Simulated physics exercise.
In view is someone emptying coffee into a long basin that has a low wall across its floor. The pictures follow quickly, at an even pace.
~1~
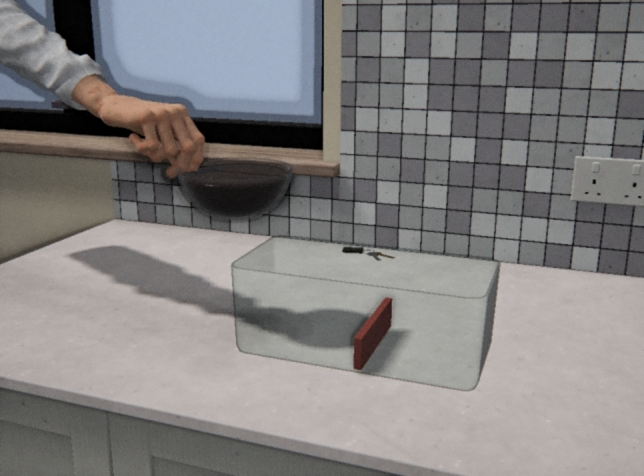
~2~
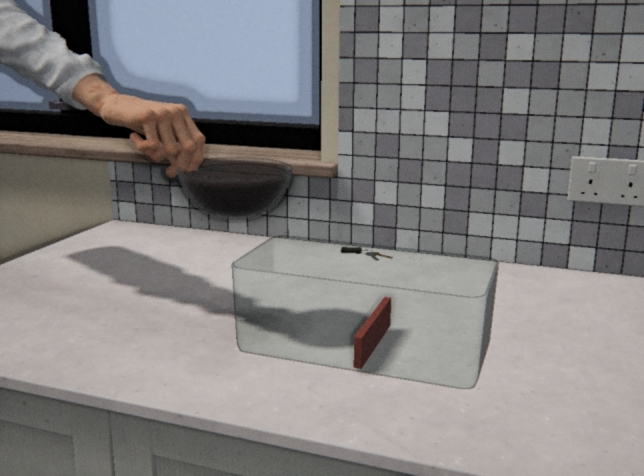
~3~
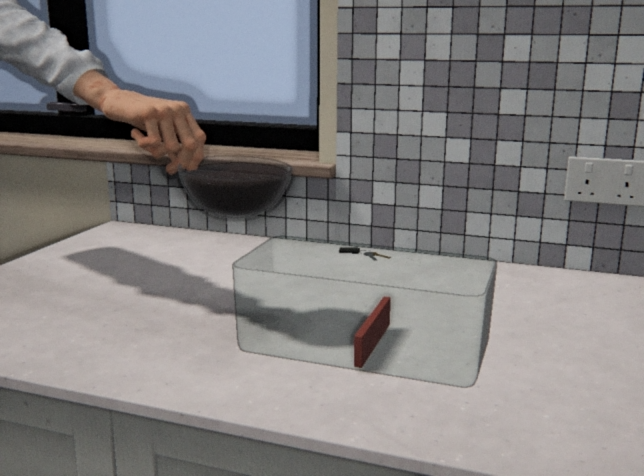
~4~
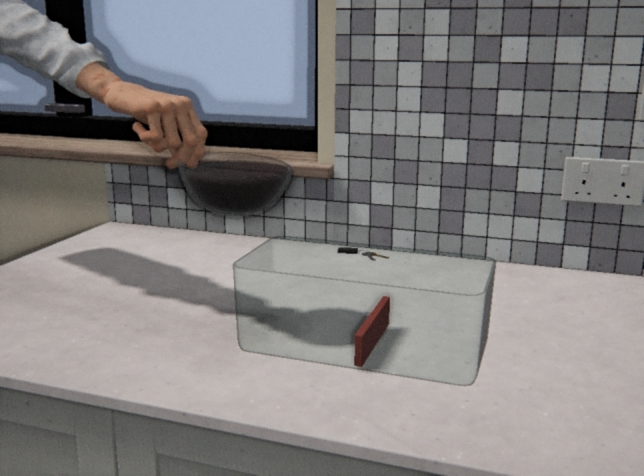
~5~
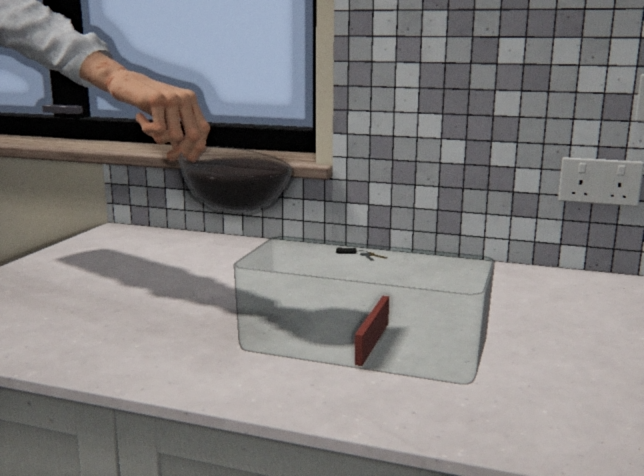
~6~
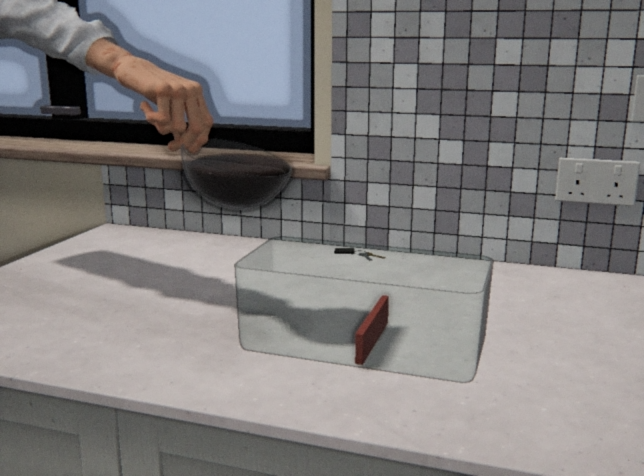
In the video, a hand holds a dark, rounded bowl of coffee above a countertop, near a clear long basin with a low red wall across its floor, and gradually tilts the bowl slightly toward the right.
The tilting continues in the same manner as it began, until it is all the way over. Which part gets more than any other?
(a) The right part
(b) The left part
The answer is b.
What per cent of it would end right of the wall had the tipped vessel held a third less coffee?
Result: Around 10 per cent.
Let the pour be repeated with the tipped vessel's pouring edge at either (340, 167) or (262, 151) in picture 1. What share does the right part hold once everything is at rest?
The first gives 90 %, the second 5 %.
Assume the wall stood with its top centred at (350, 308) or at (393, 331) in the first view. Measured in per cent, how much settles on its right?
First try: Roughly 80 per cent; second try: 15 per cent.
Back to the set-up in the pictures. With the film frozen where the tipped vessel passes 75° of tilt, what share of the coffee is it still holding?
About 25 %.
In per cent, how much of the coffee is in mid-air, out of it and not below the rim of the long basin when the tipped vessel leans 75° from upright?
It's close to 45 %.
A moment on, the tilt is 75° and 27 per cent is still to pour, 28 is left of the wall and 0 right of it.
Next, the tilt is 112° and 0 per cent is still to pour, 70 is left of the wall and 27 right of it.
Then the tilt is 119° and 0 per cent is still to pour, 72 is left of the wall and 27 right of it.
Later the tilt is 119° and 0 per cent is still to pour, 72 is left of the wall and 27 right of it.
In the end 72 per cent lies left of the wall, 27 right of it and 1 outside.
